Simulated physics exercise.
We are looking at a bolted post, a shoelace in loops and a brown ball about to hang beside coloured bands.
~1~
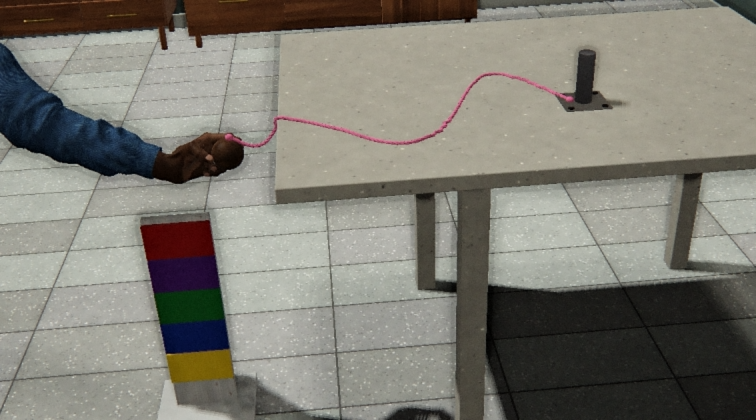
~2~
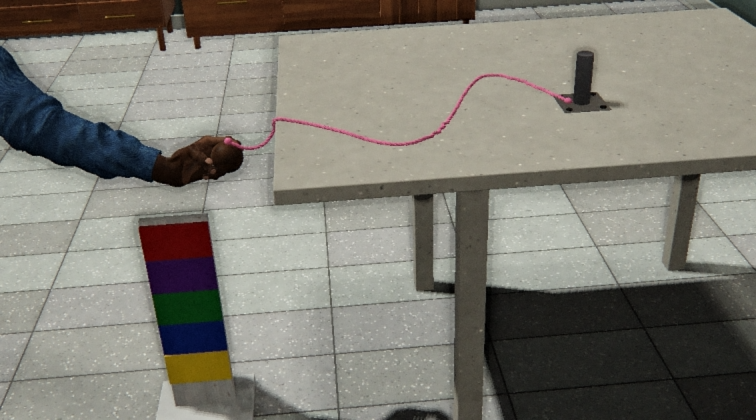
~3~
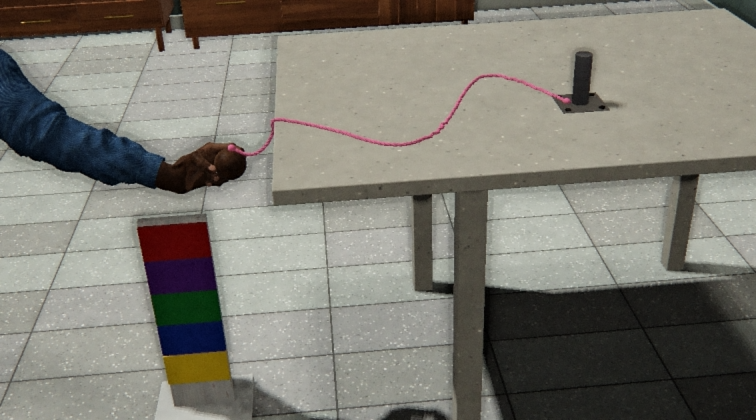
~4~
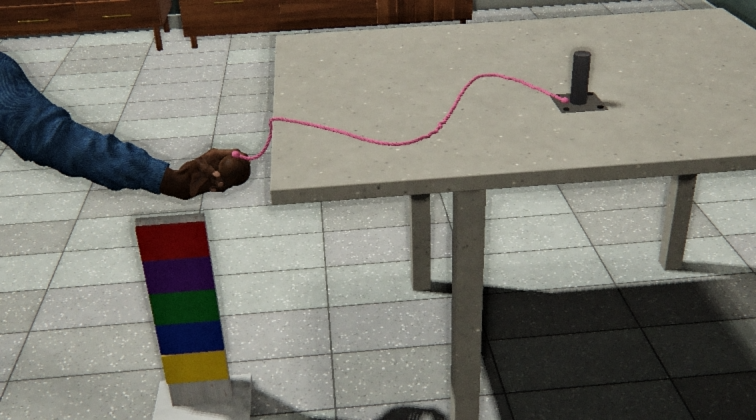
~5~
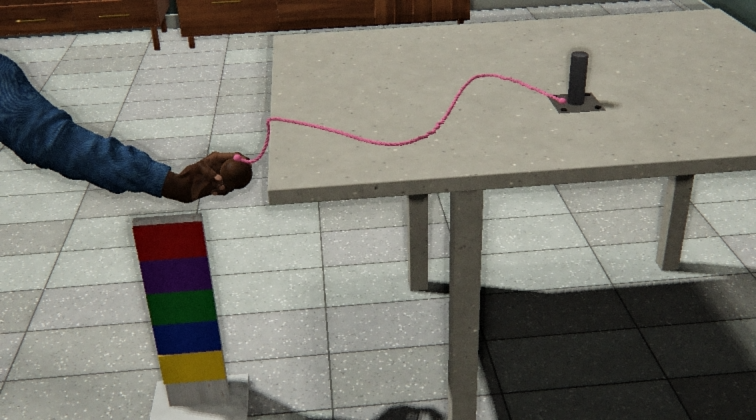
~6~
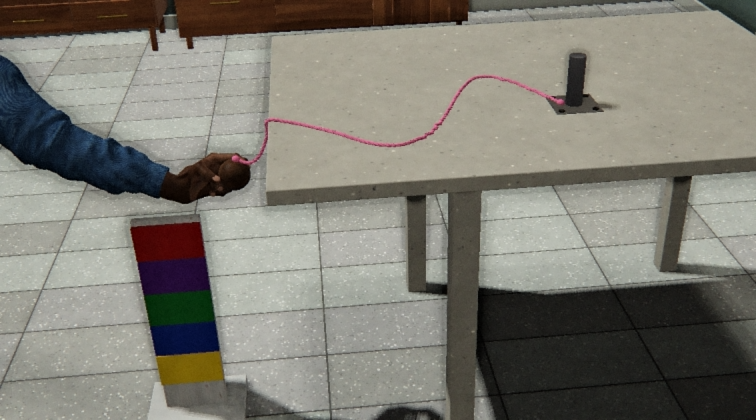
A dark-skinned hand in a blue sleeve holds a brown ball at the left of a tiled room, seen from slightly above. A pink shoelace curves from the ball across a pale speckled table to a dark upright post, and below the hand stands a column banded red, purple, green, blue and yellow. The hand and ball sink slightly and edge right, while the view drifts very slightly.
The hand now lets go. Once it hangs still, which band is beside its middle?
Its centre hangs level with the blue band.
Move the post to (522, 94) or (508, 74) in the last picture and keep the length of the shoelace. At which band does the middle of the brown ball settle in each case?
One after the other, yellow; yellow.
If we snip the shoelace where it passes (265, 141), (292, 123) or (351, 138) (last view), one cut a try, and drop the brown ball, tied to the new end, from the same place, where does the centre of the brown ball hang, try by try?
Near (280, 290), (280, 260) and (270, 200).
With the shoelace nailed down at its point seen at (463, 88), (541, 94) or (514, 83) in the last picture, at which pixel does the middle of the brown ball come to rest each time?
Near (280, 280), (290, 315) and (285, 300).
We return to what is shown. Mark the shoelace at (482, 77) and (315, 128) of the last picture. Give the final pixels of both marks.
They go to (447, 108) and to (278, 217).
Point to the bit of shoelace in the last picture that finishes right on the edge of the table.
Near (419, 139).
Soon after, ball near (254, 292); level with green.
After that, ball near (303, 313); level with blue.
And then, ball near (282, 322); level with blue.
In the end, ball near (291, 323); level with blue. Its middle rests at the blue band.
